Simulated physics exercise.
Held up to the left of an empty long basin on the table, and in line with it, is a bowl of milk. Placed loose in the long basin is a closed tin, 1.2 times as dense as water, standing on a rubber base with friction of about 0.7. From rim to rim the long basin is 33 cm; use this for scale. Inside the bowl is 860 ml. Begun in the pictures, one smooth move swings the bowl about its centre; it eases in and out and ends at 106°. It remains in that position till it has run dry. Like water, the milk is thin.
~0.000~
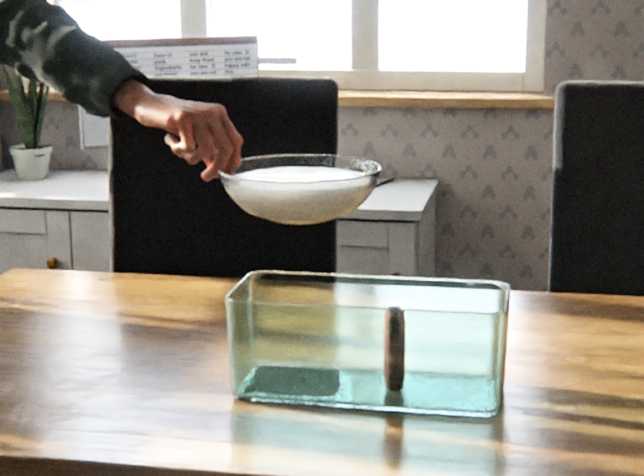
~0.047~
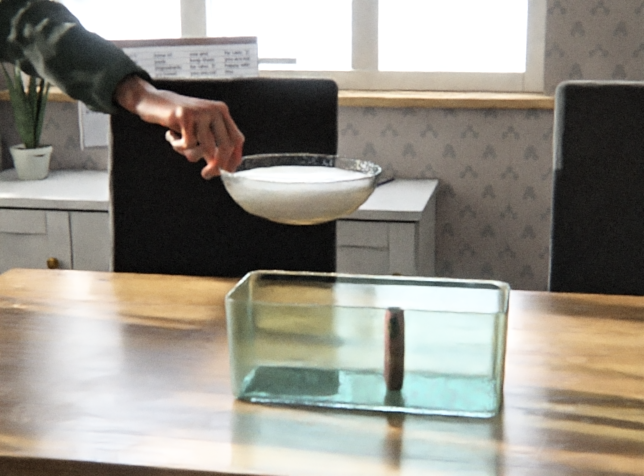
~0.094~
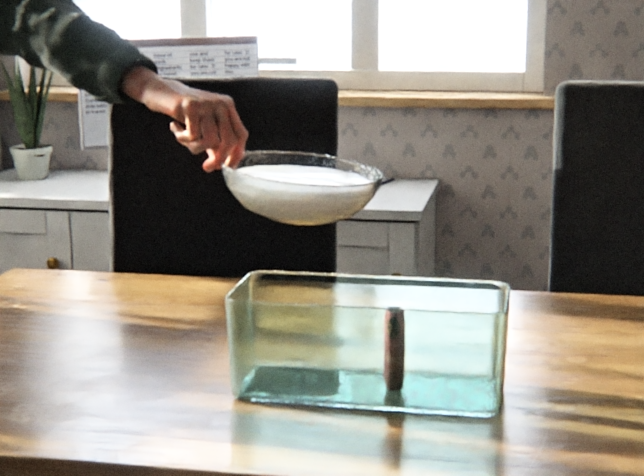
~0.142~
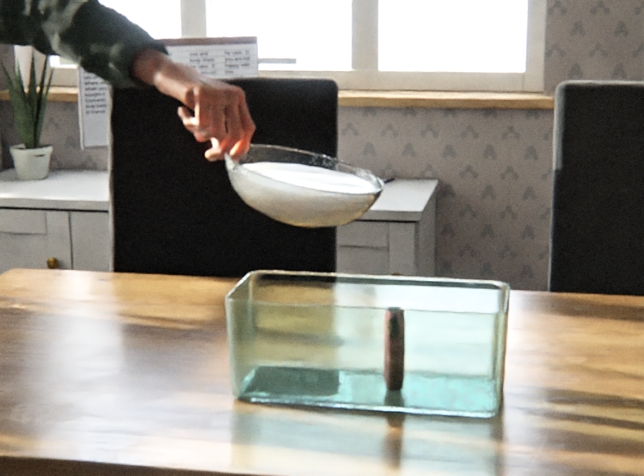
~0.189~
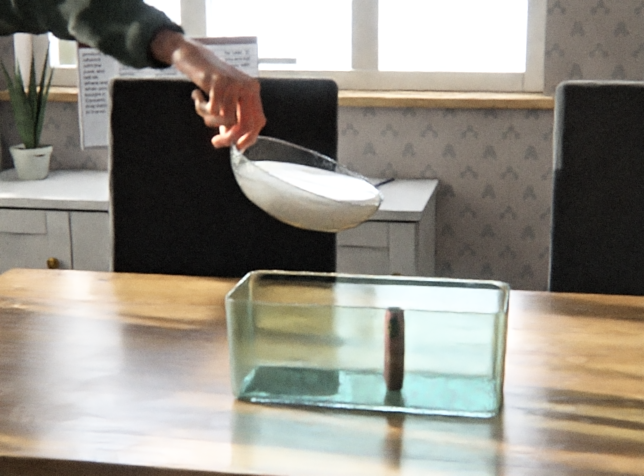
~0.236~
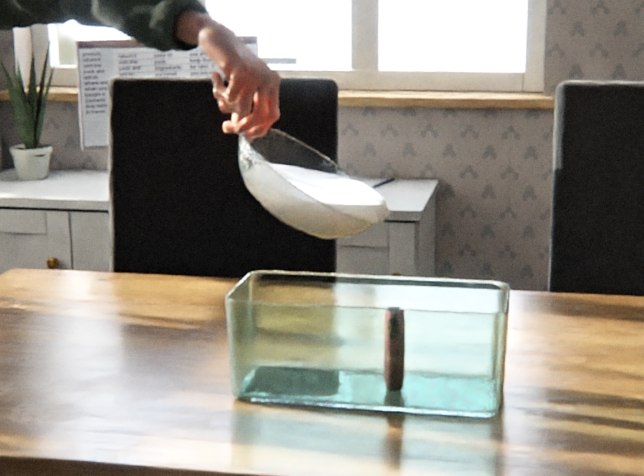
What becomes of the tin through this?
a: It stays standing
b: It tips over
The answer is a.
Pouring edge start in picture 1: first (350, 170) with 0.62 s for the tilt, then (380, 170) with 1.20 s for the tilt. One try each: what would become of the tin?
Trial 1 - tin tips; trial 2 - tin stays standing.
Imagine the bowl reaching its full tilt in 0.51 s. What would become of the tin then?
In that case the tin overturns.
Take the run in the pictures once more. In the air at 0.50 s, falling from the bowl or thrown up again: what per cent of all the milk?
Some 14 per cent.
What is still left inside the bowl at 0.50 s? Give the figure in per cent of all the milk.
Roughly 1 percent.
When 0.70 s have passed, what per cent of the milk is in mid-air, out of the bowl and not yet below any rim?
Something like 14 per cent is in the air then.
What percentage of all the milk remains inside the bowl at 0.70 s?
0 per cent or thereabouts.
After 0.50 s the tilt is 97° and 1 per cent is still to pour; the tin stands where it began.
After 0.70 s the tilt is 106° and 0 per cent is still to pour; the tin stands where it began.
After 0.90 s the tilt is 106° and 0 per cent is still to pour; the tin stands where it began.
After 1.12 s the tilt is 106° and 0 per cent is still to pour; the tin stands where it began.
In the end the tin stands where it began.
